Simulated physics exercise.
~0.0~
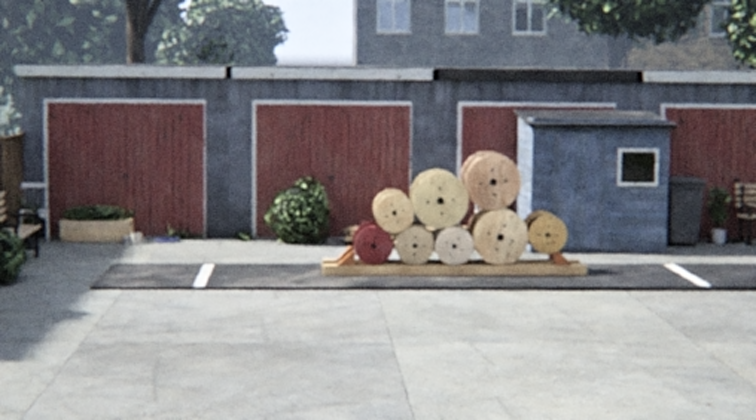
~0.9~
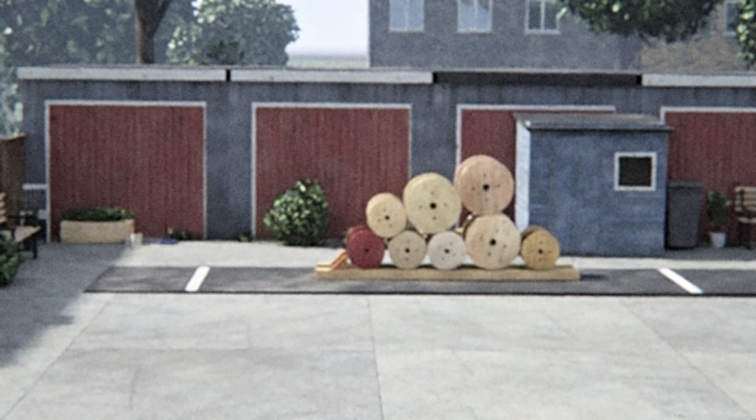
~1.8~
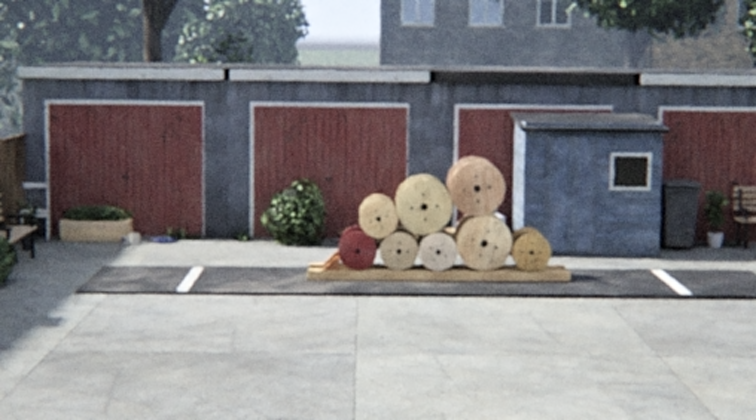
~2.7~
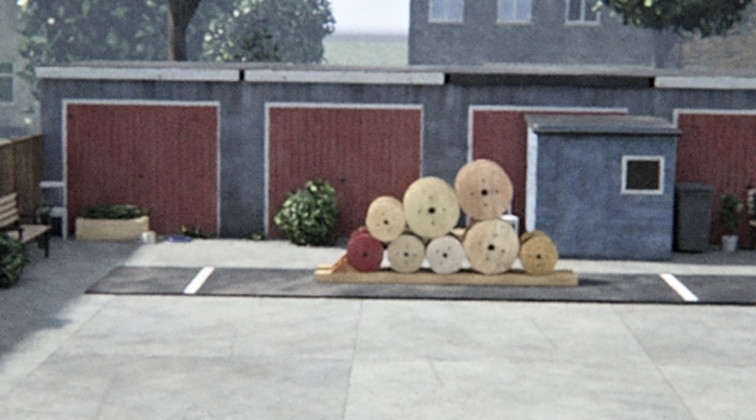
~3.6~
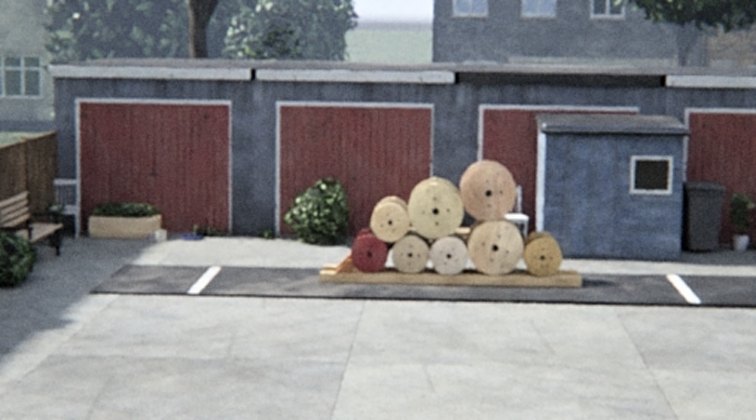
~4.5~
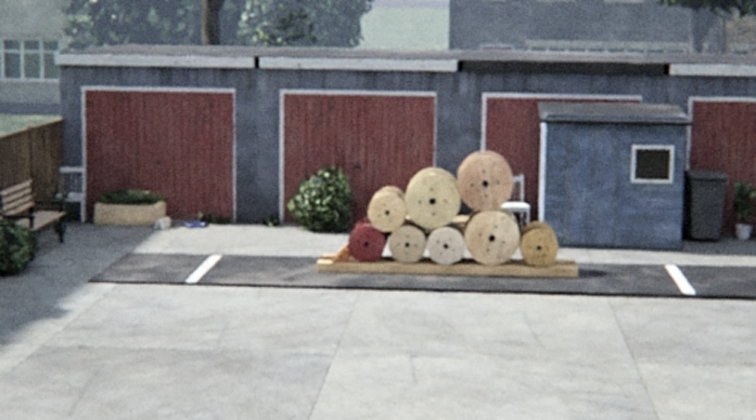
To begin with, eight round wooden cable reels, one of them red, sit end-on in a stack on timber bearers, with a wedge at each side, on a dark strip of asphalt in front of red garage doors and a small blue shed. Then the wedge on the right is suddenly gone, while the left one stays beside the red reel. Nothing rolls or drops as the view drifts slightly sideways. A white chair gradually shows behind the pile. At the end the stack still stands intact, with the red reel at its lower left, between the white lines.
